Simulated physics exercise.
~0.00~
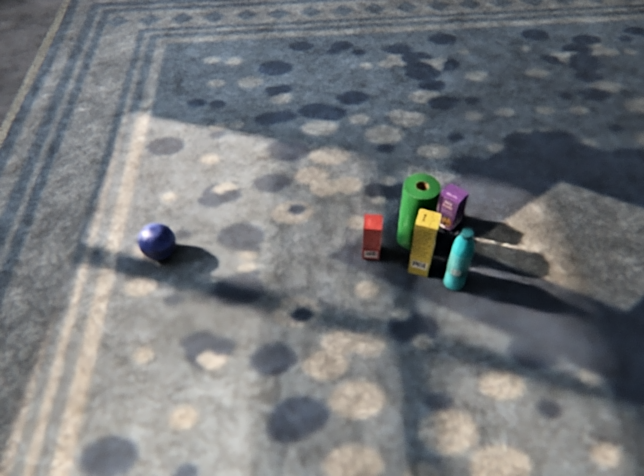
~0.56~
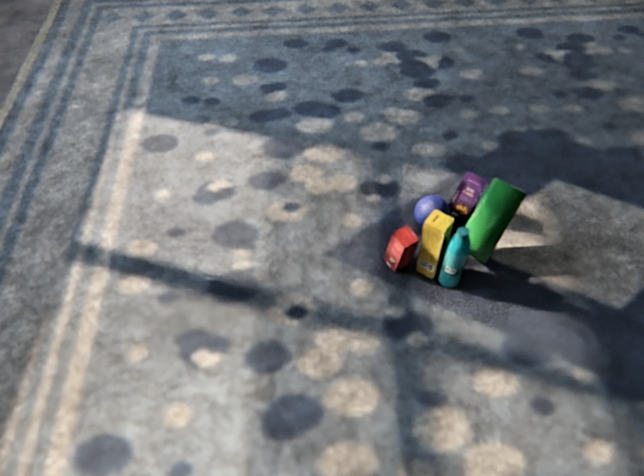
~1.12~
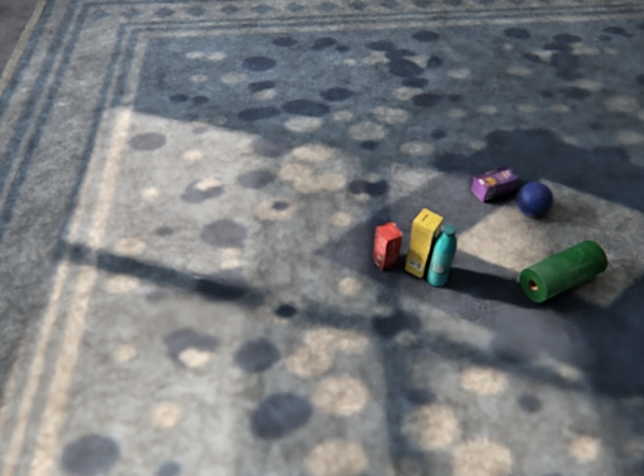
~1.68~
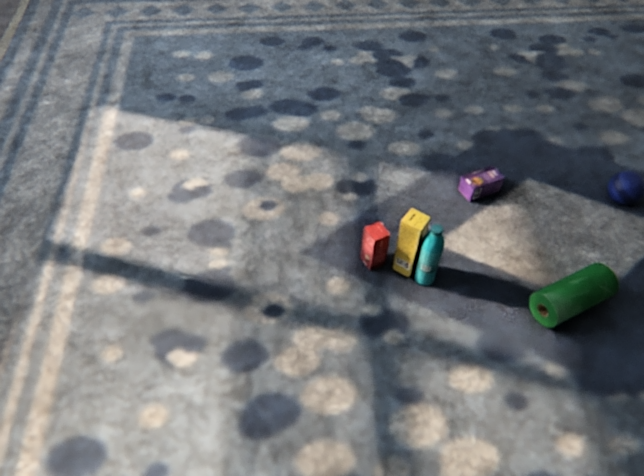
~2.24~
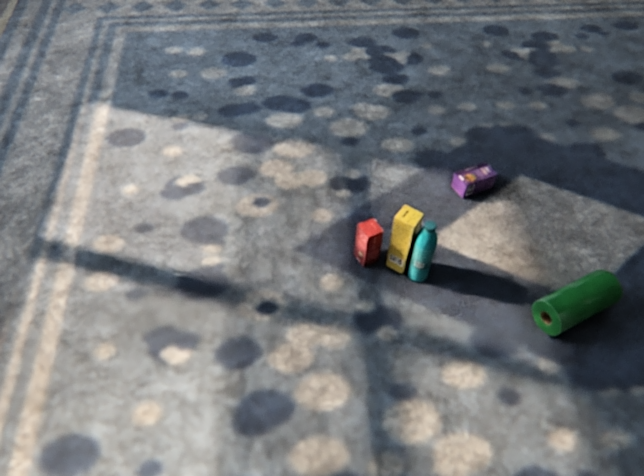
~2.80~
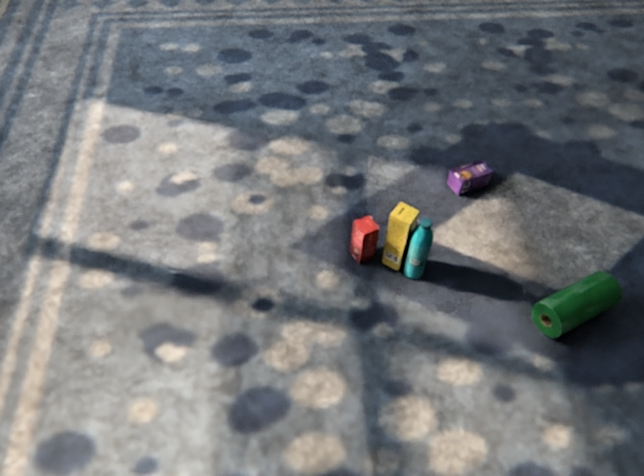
On a patterned rug, a blue ball rolled right into a cluster of small objects, knocking over the green roll and purple carton, and continued out of view, while the yellow carton, red carton and turquoise bottle were left standing.
